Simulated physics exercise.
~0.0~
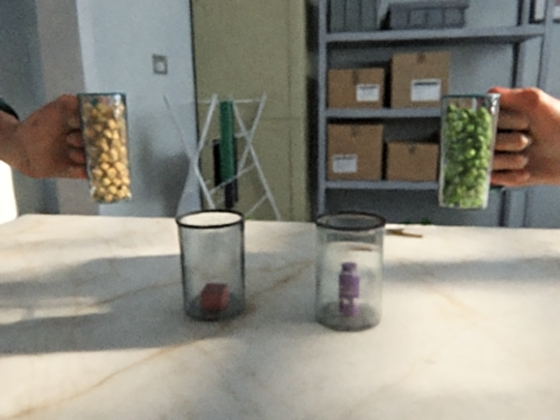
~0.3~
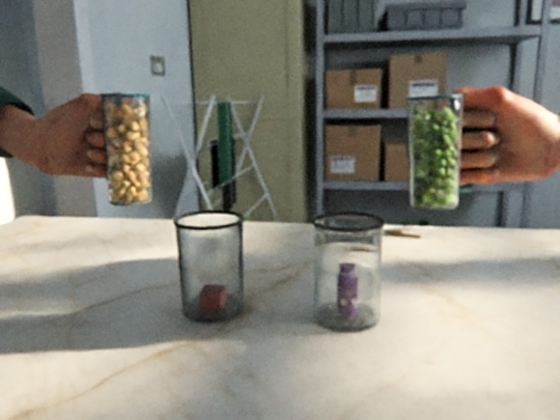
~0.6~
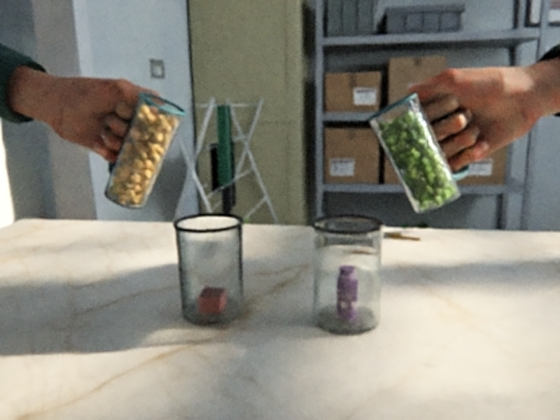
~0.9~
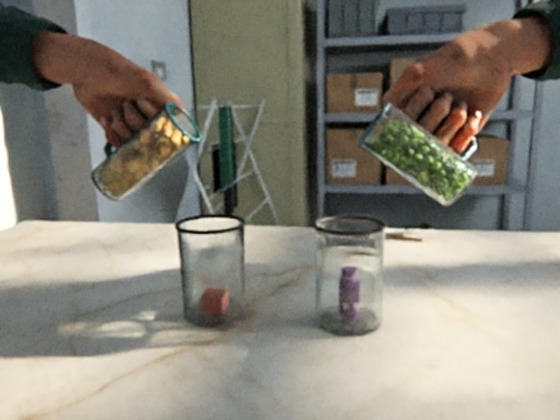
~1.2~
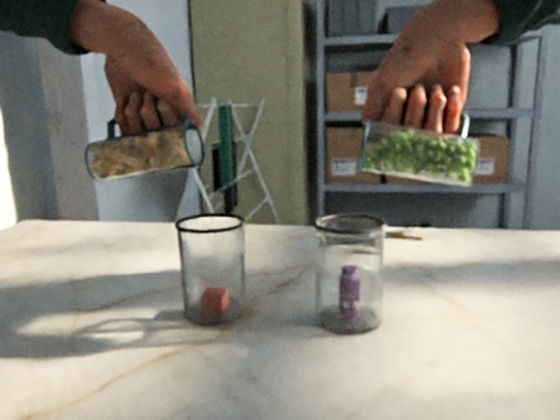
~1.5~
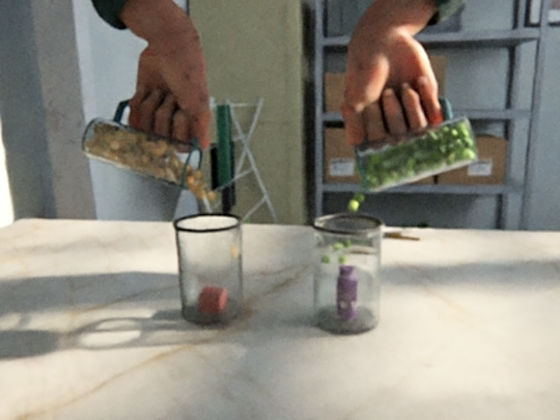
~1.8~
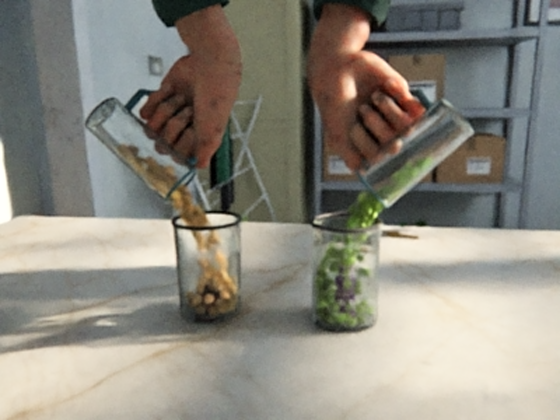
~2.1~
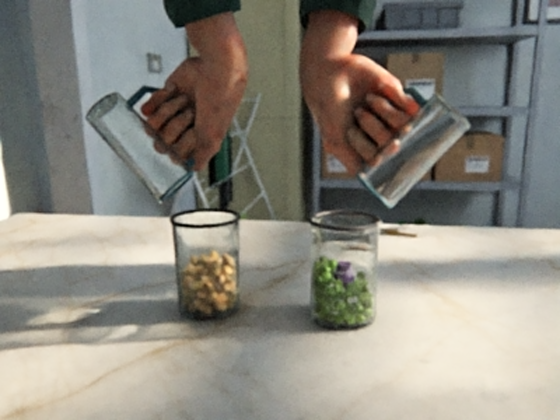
At first, two hands hold up clear cups, one of yellowish chunks on the left and one of green pieces on the right, above two glass containers holding a small red object and a purple one. The hands move inward and tilt the cups until they lie on their sides. A few pieces begin to drop, then both cups tip further and the contents stream into the containers. Finally both cups are empty and still tipped, each container is about half full, the red object is buried, and the purple one still shows.
